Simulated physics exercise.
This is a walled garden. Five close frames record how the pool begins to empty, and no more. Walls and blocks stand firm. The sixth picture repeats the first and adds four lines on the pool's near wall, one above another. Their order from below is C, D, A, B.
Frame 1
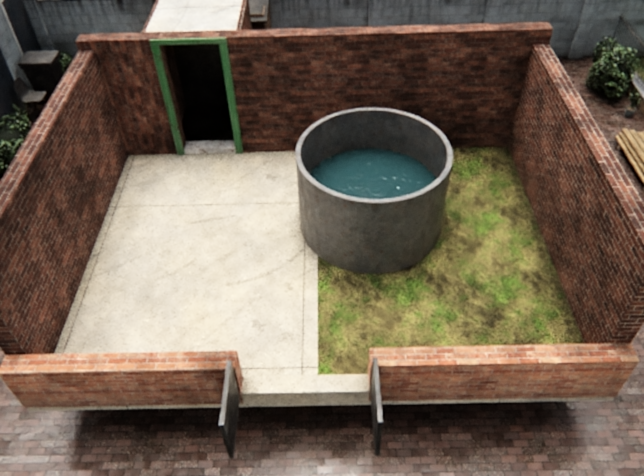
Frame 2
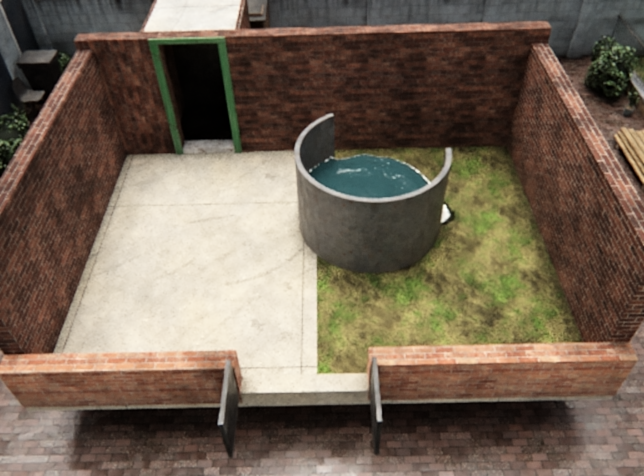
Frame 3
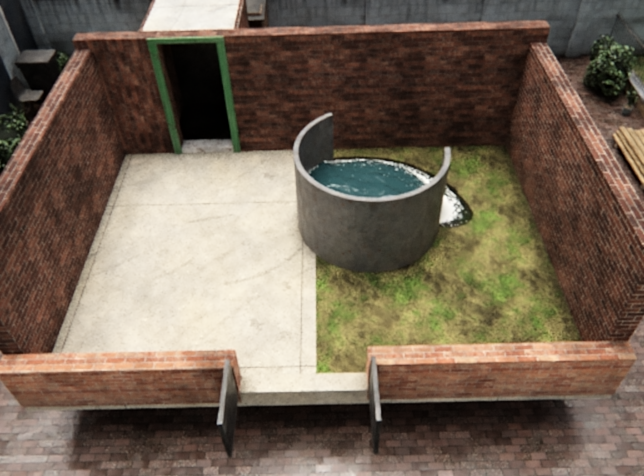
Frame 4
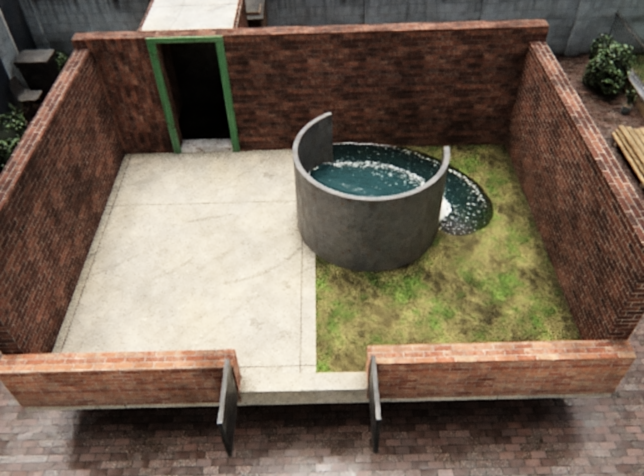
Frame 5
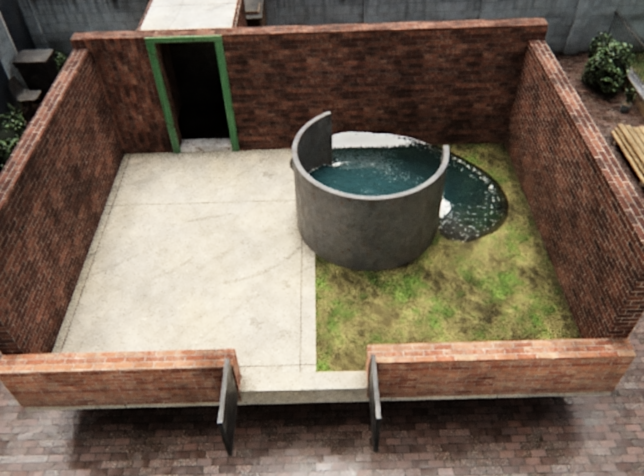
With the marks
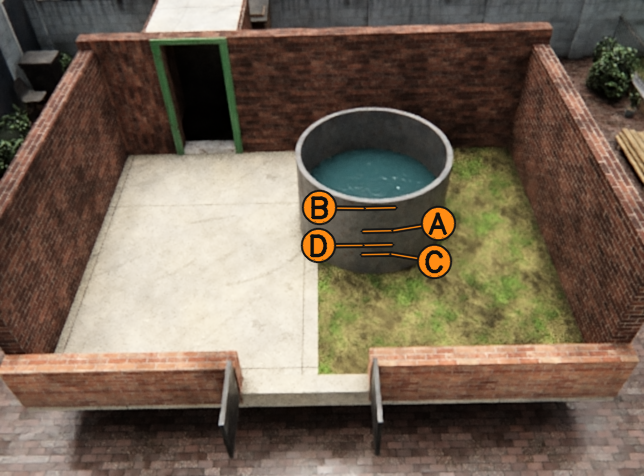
Water pours from the round pool's open back and spreads right across the grass.
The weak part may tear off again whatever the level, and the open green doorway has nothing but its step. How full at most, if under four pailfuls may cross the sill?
Use level A.
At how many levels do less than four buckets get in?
Three of the four.
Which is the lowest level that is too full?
B.
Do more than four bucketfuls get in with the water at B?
Yes, that goes wrong.
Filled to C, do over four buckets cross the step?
No.
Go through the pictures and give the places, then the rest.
The first frame shows water in the pool at rest, its middle at (372, 189); foot of the green doorway at (211, 153); open gate at (303, 347).
The second frame shows front seen at (445, 220), 2 % of the ground wet.
The third frame shows front seen at (463, 219), 6 % of the ground wet.
The fourth frame shows front seen at (480, 223), 11 % of the ground wet.
The fifth frame shows front seen at (499, 219), 14 % of the ground wet.
On the marked copy, A at (378, 231); B at (379, 208); C at (376, 254); D at (377, 245); from the bottom up C, D, A, B.
For level A, a splash gets over, under a bucket.
For level B, about 10 bucketfuls get in.
For level C, nothing gets over.
For level D, nothing gets over.
